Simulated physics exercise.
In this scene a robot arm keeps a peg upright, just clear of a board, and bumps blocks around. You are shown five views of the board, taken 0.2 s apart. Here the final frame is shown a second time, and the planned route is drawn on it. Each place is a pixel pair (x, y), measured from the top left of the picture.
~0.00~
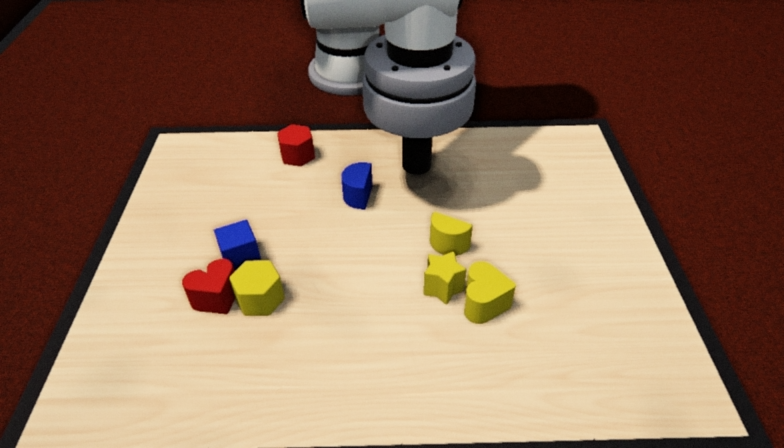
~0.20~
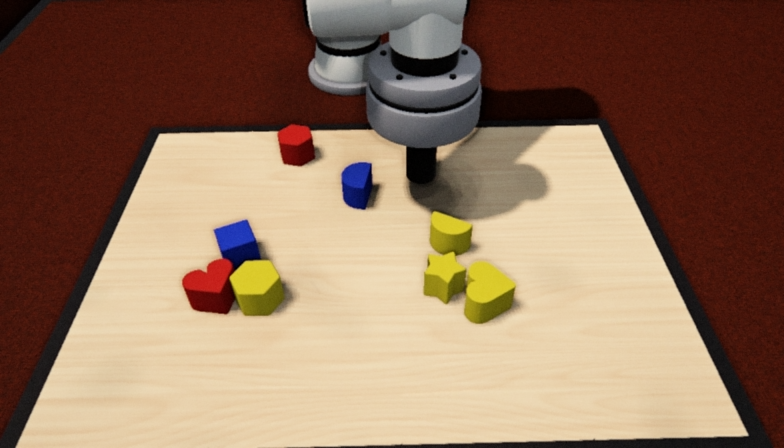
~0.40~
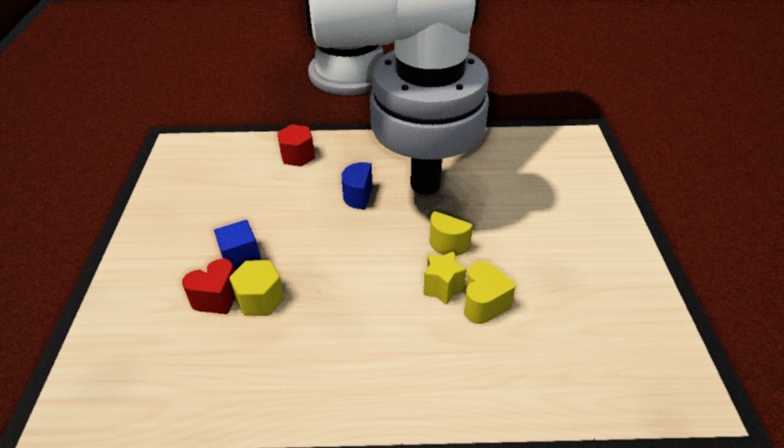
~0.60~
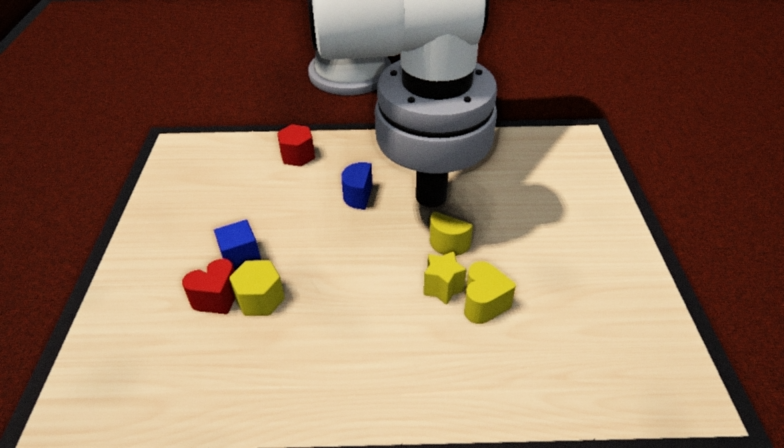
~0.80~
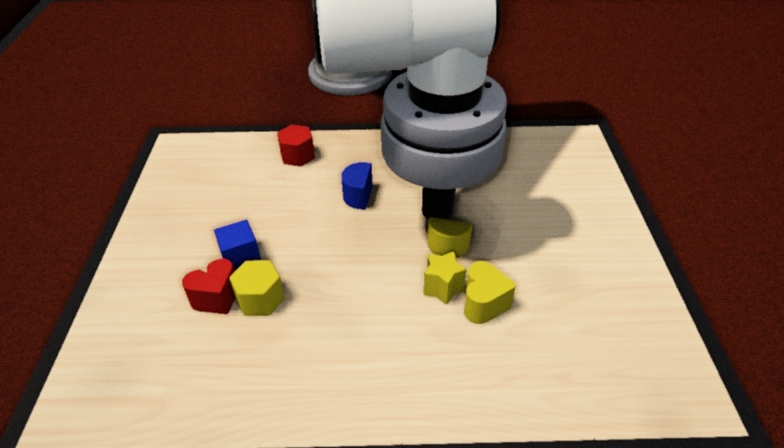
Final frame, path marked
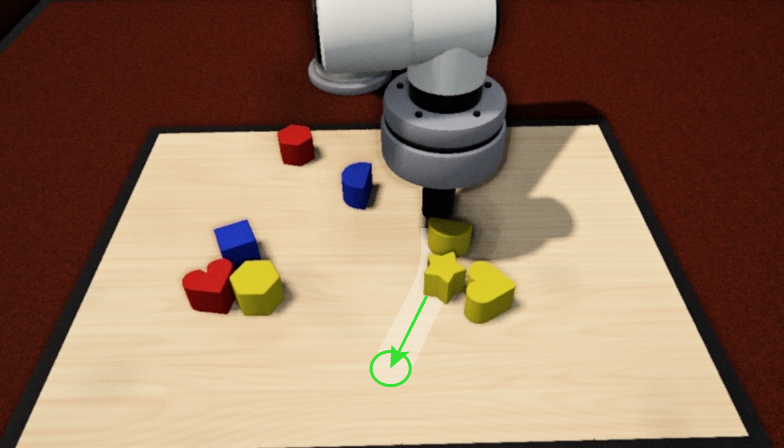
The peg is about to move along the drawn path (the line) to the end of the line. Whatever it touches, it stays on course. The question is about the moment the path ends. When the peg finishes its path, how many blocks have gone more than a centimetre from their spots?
My best guess is that a pair of blocks move over 1 cm.
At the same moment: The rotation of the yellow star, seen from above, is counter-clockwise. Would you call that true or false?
My answer: True.
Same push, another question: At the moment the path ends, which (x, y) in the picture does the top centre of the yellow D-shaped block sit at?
Located at (465, 257).
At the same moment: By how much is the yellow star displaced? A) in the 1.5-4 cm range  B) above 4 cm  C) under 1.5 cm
The one that fits is B, above 4 cm.
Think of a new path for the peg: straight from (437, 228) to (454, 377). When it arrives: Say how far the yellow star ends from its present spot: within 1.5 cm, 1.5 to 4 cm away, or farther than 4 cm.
The block winds up beyond 4 cm from where it is now.
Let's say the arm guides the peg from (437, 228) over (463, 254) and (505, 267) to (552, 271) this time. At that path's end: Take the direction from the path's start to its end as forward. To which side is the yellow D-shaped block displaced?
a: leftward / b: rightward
b
Drawn move, from (437, 228) over (428, 293) to (391, 368).
On the path given first. One third of the way, peg (436, 254); yellow star (447, 281), turned 25° clockwise; yellow D-shaped block (465, 256), turned 70° anticlockwise.
Two thirds of the way, peg (417, 301); yellow star (448, 310), turned 50° anticlockwise; yellow D-shaped block (465, 257), turned 85° anticlockwise; yellow heart block (492, 283).
At the end, peg (390, 352); yellow star (447, 314), turned 70° anticlockwise; yellow D-shaped block (465, 257), turned 85° anticlockwise; yellow heart block (492, 283).
